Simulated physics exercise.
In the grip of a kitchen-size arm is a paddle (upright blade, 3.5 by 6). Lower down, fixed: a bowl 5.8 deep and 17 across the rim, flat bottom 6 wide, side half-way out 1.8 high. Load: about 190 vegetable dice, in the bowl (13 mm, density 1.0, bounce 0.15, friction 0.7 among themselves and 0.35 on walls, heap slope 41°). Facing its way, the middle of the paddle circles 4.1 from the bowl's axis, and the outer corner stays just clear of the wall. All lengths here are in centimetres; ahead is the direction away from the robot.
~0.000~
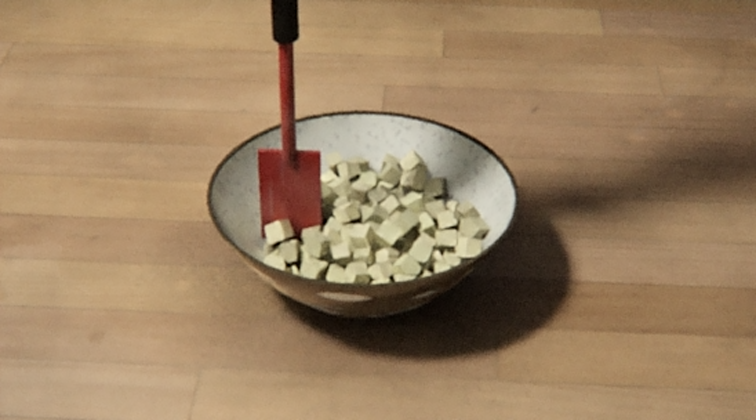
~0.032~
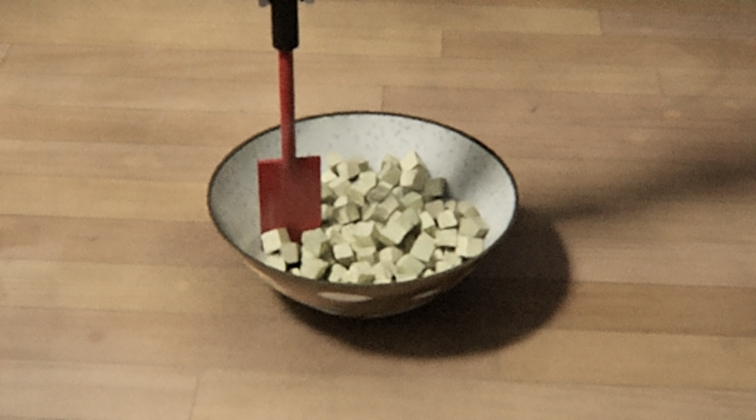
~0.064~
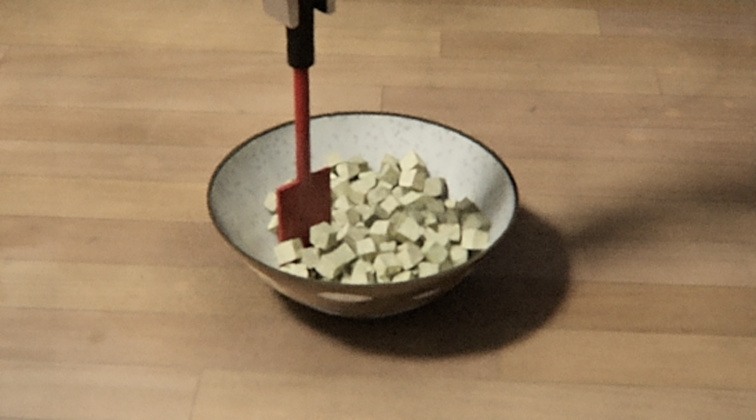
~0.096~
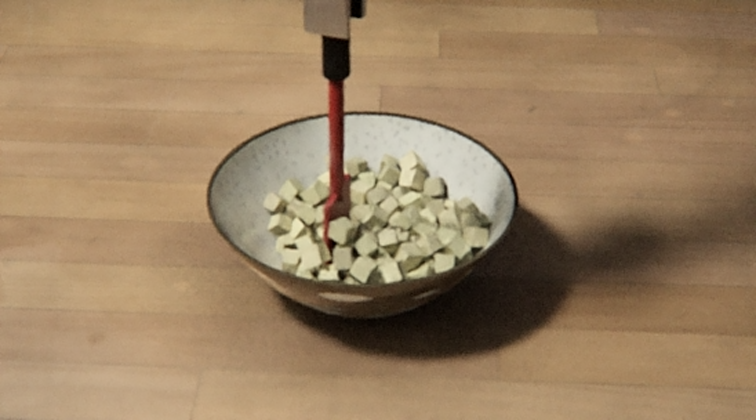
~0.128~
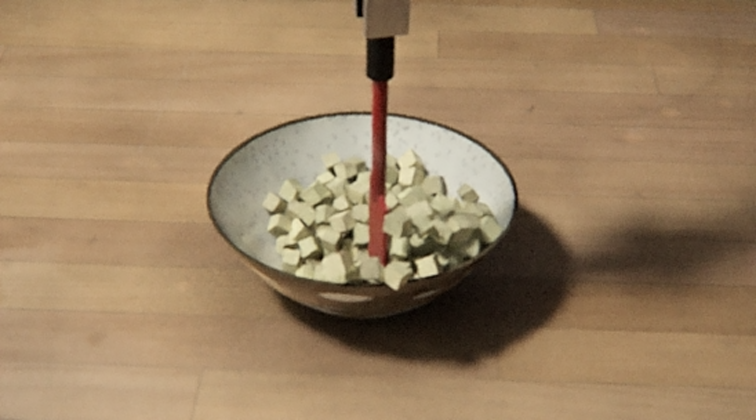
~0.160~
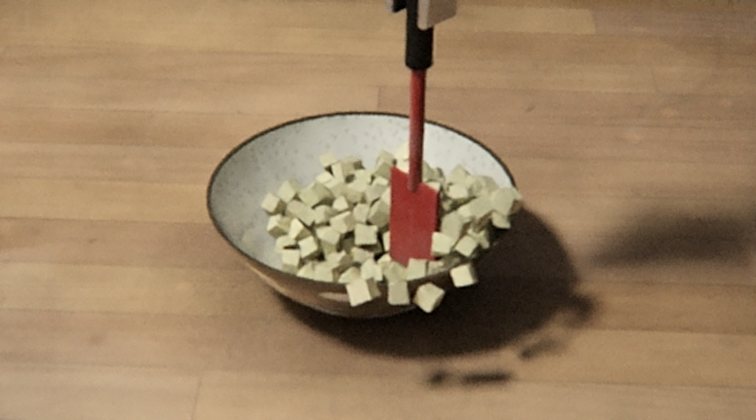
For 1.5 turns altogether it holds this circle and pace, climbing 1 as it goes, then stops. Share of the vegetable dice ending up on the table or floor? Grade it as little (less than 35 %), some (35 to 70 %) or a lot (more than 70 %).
Grade: Some, 35 to 70 %.
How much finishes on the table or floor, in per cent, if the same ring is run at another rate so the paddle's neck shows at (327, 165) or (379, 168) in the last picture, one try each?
Near 25 in a hundred for the first and near 35 in a hundred for the second.
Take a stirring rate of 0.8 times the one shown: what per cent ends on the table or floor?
Roughly 30 per cent.
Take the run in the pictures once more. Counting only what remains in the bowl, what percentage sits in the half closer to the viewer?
Around 45 percent of it.
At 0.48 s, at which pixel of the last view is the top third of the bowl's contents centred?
The centre is roughly (367, 265).
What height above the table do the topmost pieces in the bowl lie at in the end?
Roughly 5.5 cm.
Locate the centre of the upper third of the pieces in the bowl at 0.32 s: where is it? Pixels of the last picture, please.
The top third is centred near (294, 142) in the last picture.
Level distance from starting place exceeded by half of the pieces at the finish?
Some 9 cm.
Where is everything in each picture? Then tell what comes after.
Paddle neck at (288, 128), 0° round; upper third of the load around (381, 228), from x 275 to 475, top at y 165; 189 in the bowl, in the first frame.
Paddle neck at (288, 136), 13° round; upper third of the load around (381, 229), from x 275 to 475, top at y 165, in the second frame.
Paddle neck at (303, 154), 43° round; upper third of the load around (383, 239), from x 275 to 480, top at y 165, in the third frame.
Paddle neck at (337, 167), 74° round; upper third of the load around (391, 242), from x 275 to 480, top at y 165, in the fourth frame.
Paddle neck at (379, 168), 105° round; upper third of the load around (418, 227), from x 275 to 485, top at y 165; 188 in the bowl, 1 in flight or on the tool, in the fifth frame.
Paddle neck at (416, 156), 136° round; upper third of the load around (455, 209), from x 275 to 510, top at y 155; 184 in the bowl, 5 in flight or on the tool, in the sixth frame.
By 0.32 s, 290° round, highest piece 9 above the table; 149 in the bowl, 18 on the table or floor, 22 in flight or on the tool.
By 0.48 s, 84° round, highest piece 8 above the table; 118 in the bowl, 63 on the table or floor, 8 in flight or on the tool.
By 0.76 s, 180° round, highest piece 6 above the table; 105 in the bowl, 84 on the table or floor.
By 1.46 s, 180° round, highest piece 6 above the table; 105 in the bowl, 84 on the table or floor.
Final count, 105 in the bowl, 84 on the table or floor. That is 44 % on the table or floor.
